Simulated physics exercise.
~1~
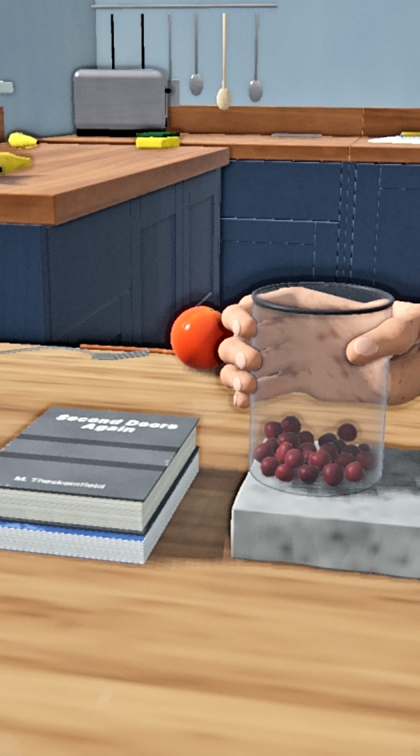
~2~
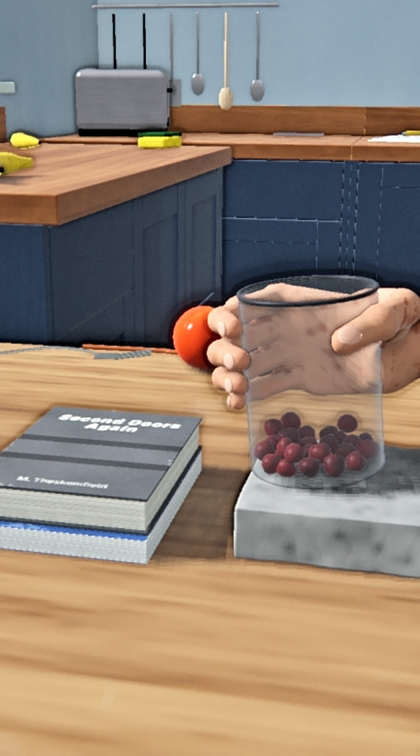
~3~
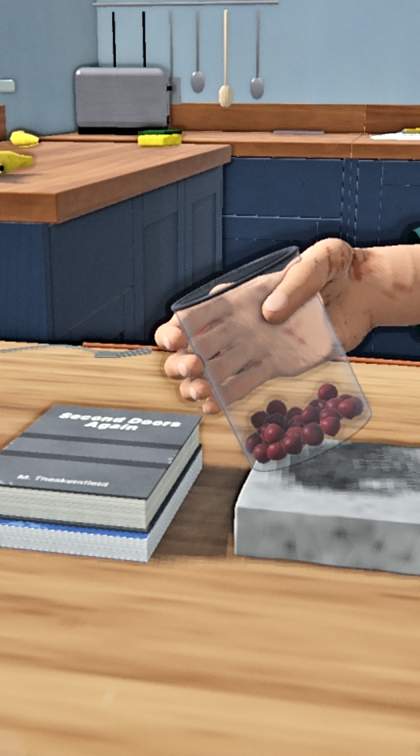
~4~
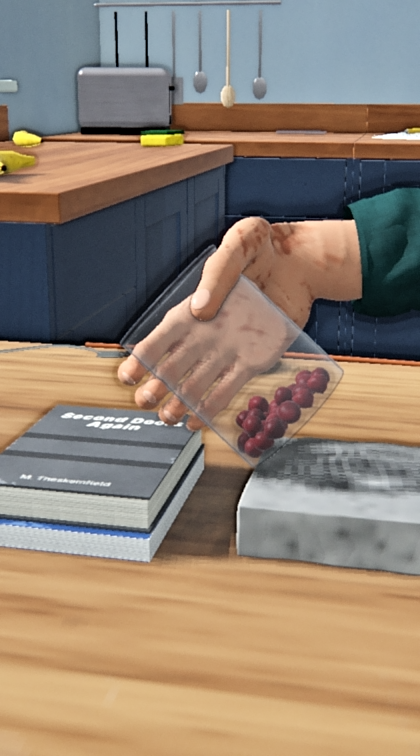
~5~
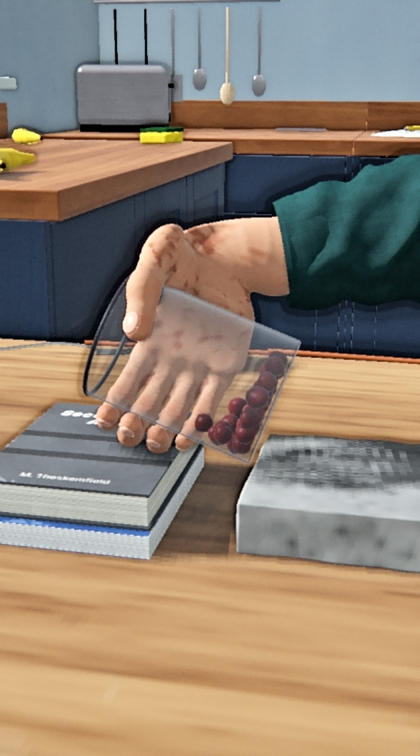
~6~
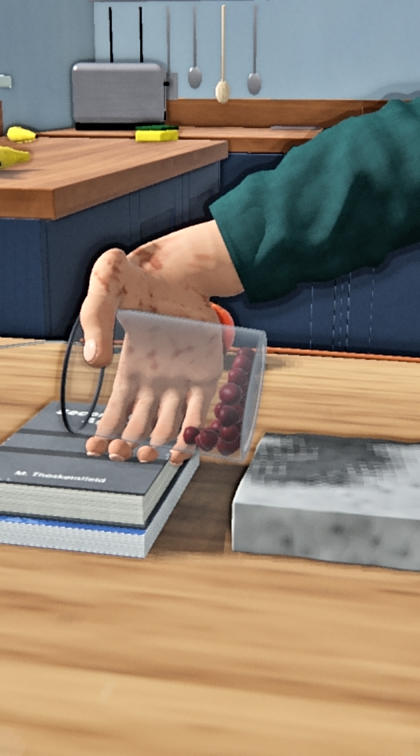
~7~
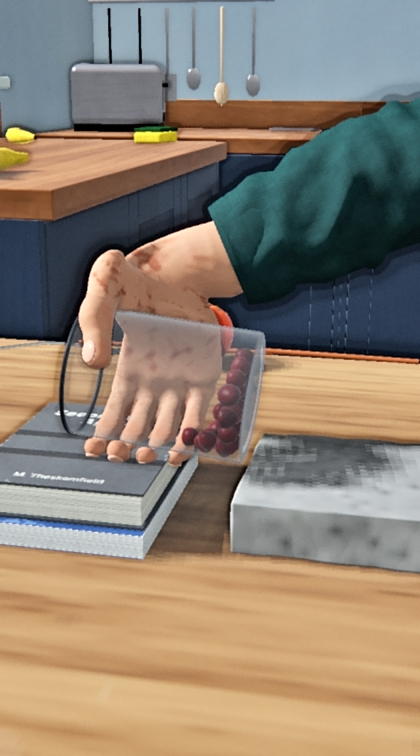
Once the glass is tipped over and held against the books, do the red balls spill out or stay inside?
The red balls all stay inside, bunched up near the bottom of the glass as it is held against the books.
